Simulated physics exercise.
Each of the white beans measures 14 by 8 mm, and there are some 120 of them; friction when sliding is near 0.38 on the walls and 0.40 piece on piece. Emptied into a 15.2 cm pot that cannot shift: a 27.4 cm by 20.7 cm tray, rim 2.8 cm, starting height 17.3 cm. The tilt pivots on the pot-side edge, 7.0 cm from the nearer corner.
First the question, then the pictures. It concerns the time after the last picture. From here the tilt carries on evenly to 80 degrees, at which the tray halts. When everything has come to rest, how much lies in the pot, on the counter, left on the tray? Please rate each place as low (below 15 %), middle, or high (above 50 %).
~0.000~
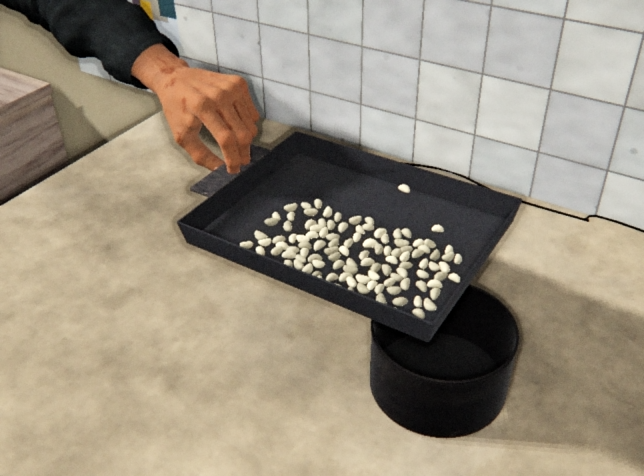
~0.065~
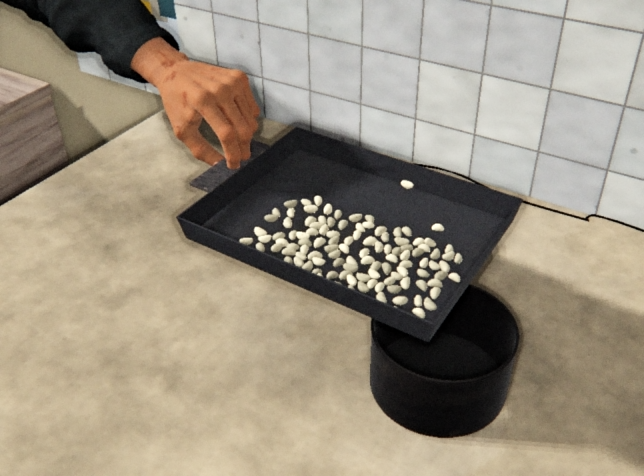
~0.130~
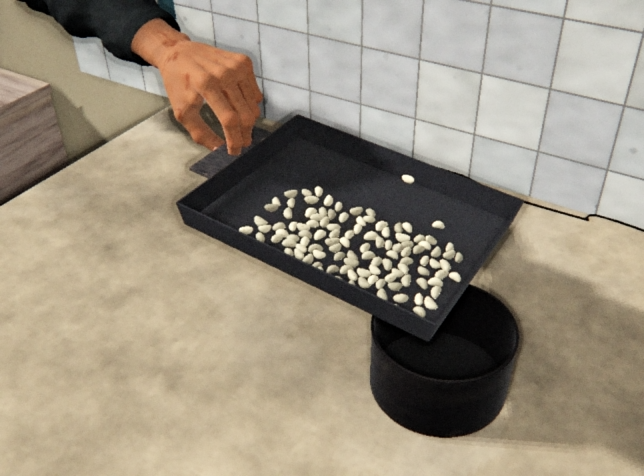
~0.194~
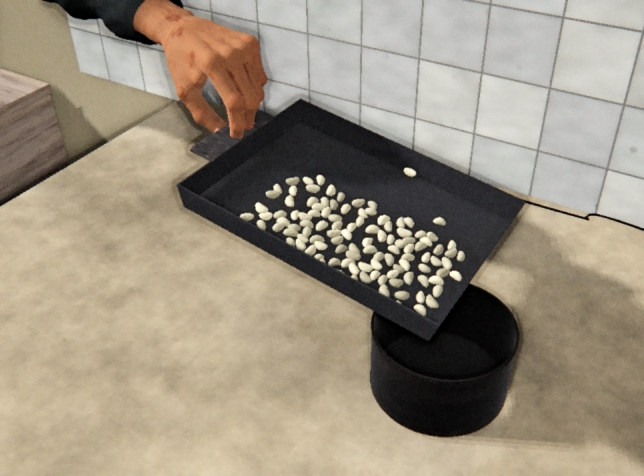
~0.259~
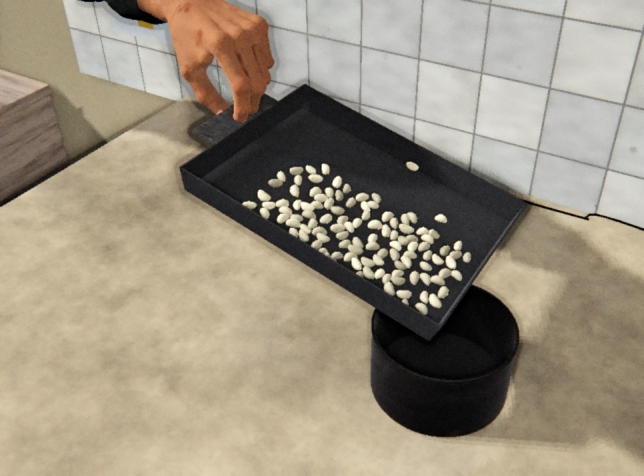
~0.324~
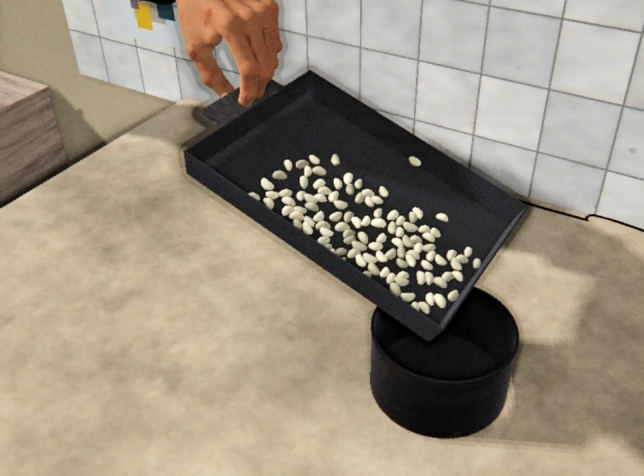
Pot: Low, counter: Middle, left on the tray: High.
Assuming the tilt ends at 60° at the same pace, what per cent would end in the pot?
I'd put it at close to 0 per cent.
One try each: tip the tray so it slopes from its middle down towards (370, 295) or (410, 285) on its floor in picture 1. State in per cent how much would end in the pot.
That would be close to 0 per cent, then close to 0 per cent.
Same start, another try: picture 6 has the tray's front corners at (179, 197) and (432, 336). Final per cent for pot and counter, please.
You'd end with pot at 0 and counter at 75.
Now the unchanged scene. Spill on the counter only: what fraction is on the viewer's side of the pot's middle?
60 %.
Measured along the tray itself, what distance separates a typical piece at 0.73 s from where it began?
8 cm.
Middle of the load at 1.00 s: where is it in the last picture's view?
At about (462, 277).
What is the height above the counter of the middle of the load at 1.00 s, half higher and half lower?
Roughly 20 centimetres, give or take.
After 0.73 s, tilt 48 degrees; the tray holds 100 %, the pot 0 %.
After 1.00 s, tilt 68 degrees; the tray holds 95 %, the pot 0 %.
After 1.38 s, tilt 80 degrees; the tray holds 95 %, the pot 0 %.
At rest (3.1 s), pot 5 %, counter 25 %, tray 70 %.
